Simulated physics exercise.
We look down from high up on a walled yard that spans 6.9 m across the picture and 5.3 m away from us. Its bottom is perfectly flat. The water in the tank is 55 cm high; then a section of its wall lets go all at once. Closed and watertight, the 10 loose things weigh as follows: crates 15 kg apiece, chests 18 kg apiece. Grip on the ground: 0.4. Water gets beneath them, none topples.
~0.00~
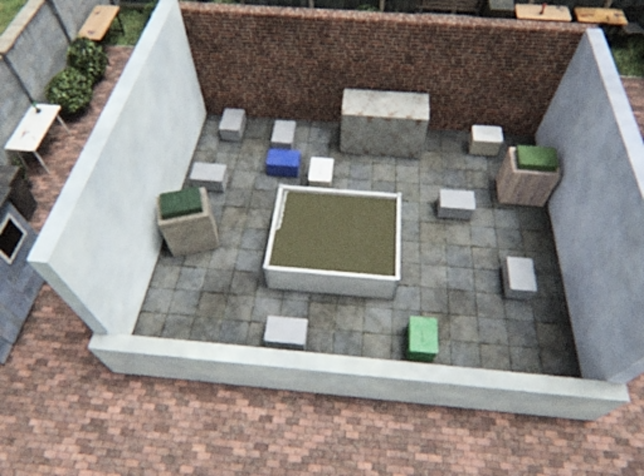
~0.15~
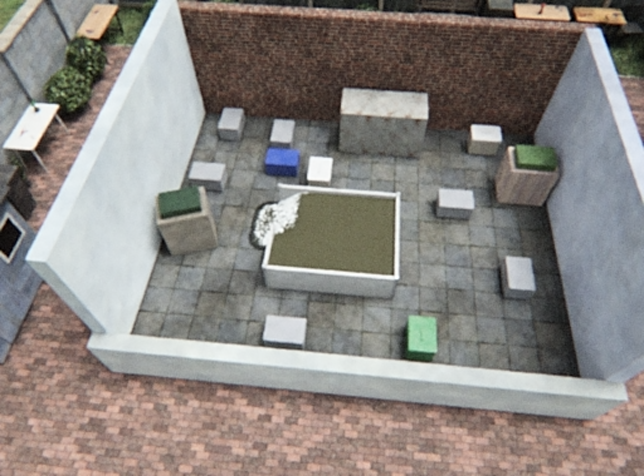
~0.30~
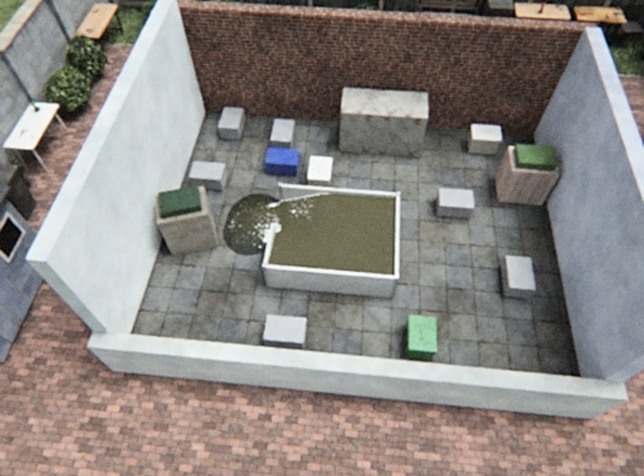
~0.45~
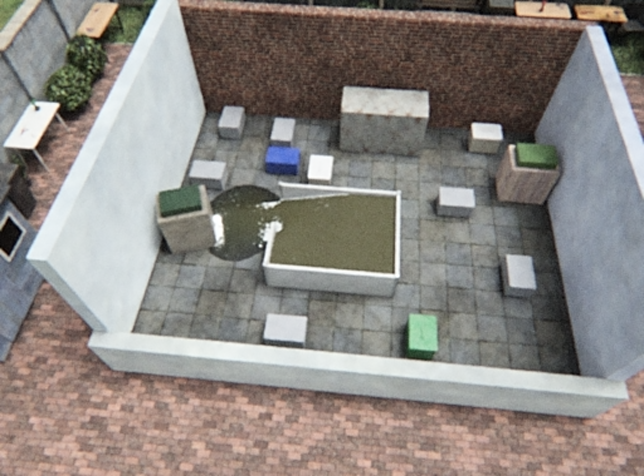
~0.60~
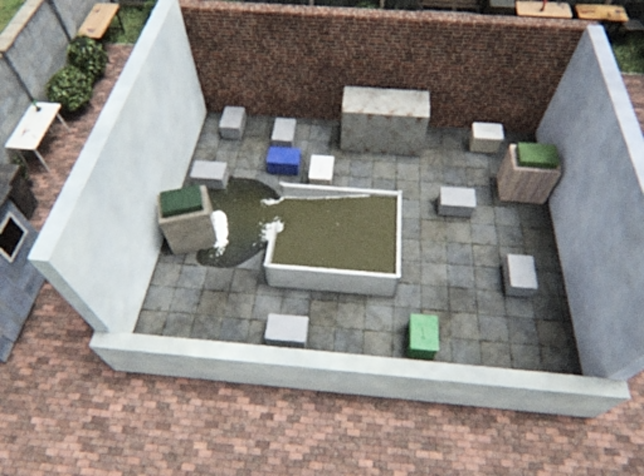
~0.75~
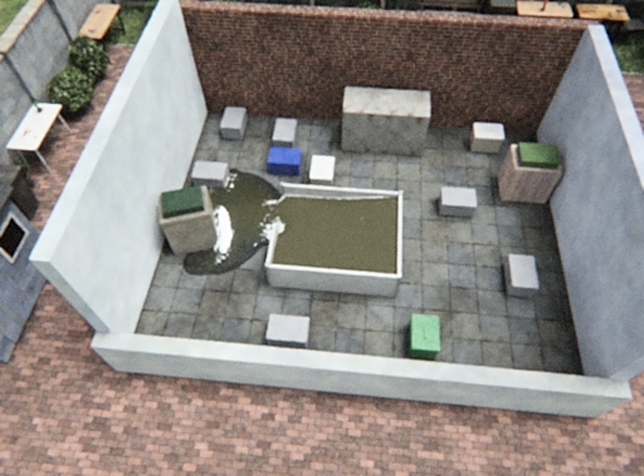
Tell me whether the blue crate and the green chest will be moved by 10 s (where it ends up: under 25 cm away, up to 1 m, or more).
The blue crate? It relocates a long way. The green chest? It does not go anywhere much.
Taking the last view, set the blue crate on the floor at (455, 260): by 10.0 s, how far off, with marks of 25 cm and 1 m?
What happens is that it keeps still.
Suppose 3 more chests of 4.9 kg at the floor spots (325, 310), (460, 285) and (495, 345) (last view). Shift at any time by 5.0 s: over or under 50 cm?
The first one ends up inside that, the second inside that, the third inside that.
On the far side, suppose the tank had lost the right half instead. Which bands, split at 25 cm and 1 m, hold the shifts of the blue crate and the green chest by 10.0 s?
In that situation the blue crate creeps a little, while the green chest stays about where it was.
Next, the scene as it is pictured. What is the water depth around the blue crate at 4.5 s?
Depth approx. 4 cm.
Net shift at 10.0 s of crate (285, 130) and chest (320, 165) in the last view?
The first ends 350 cm from its start, the second 200 cm.
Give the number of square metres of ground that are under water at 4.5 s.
Some 19 m2.
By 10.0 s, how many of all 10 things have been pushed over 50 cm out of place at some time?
All told, that gives 5.
After 2.0 s the blue crate is near (285, 156), 0.0 m from its start, aground; the green chest is near (426, 332), 0.0 m from its start, aground; 1 afloat.
After 4.5 s the blue crate is near (283, 168), 0.3 m from its start, aground; the green chest is near (426, 332), 0.0 m from its start, aground; 2 afloat.
After 7.0 s the blue crate is near (216, 187), 1.5 m from its start, afloat; the green chest is near (426, 332), 0.0 m from its start, aground; 4 afloat.
After 10.0 s the blue crate is near (229, 122), 1.4 m from its start, afloat; the green chest is near (426, 332), 0.0 m from its start, aground; 2 afloat.
